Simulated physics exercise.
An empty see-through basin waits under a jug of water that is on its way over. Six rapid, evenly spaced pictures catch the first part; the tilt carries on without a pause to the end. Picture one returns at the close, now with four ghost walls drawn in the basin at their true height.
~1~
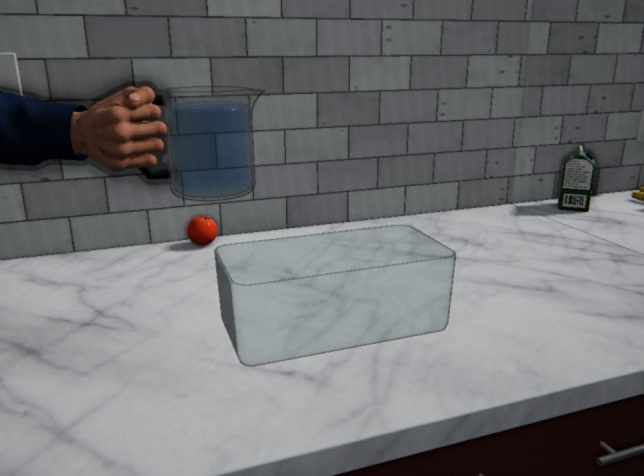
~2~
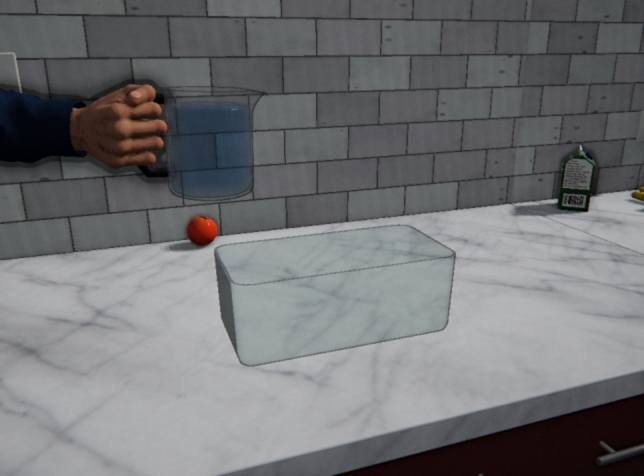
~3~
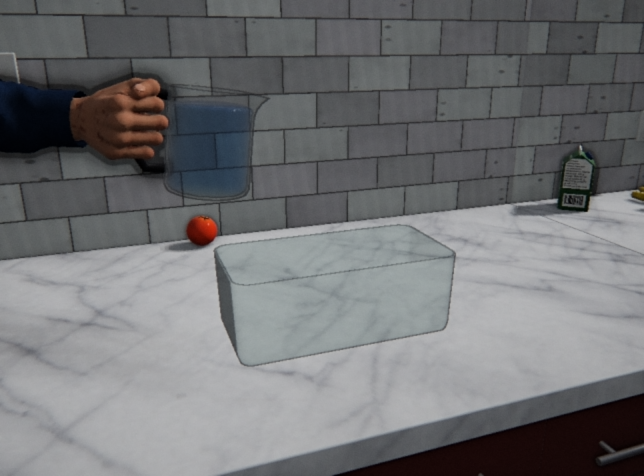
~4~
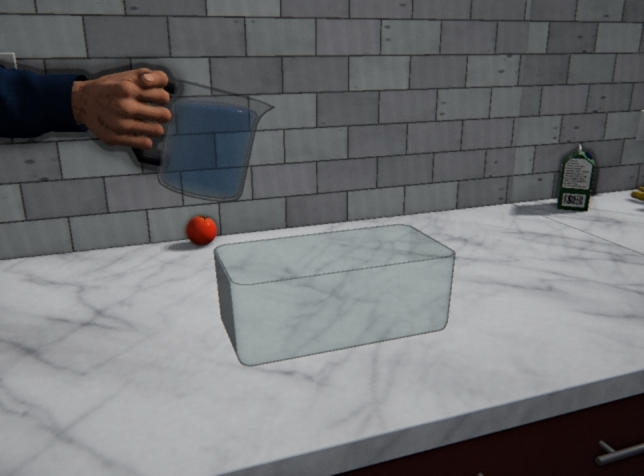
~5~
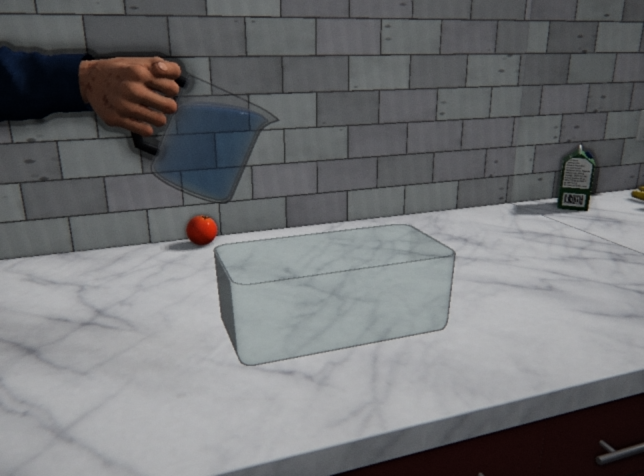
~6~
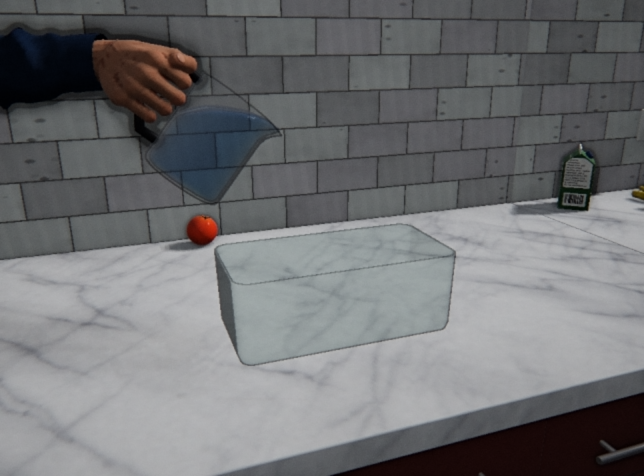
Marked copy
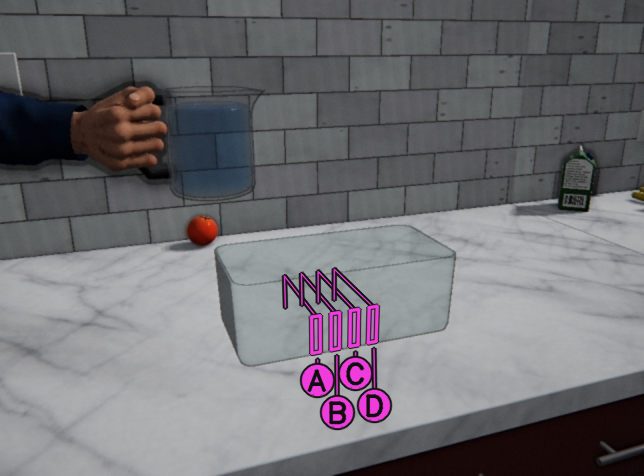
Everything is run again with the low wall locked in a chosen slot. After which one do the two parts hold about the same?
Go for B.
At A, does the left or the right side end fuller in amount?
The right one.
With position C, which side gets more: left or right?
More ends on the left.
On the marked copy, A at (317, 359); B at (336, 355); C at (355, 352); D at (373, 348).
With A, about 11 % ends left of the wall and 86 % right of it.
With B, about 50 % ends left of the wall and 47 % right of it; 3 % is lost outside.
With C, about 83 % ends left of the wall and 7 % right of it; 10 % is lost outside.
With D, about 87 % ends left of the wall and 5 % right of it; 9 % is lost outside.
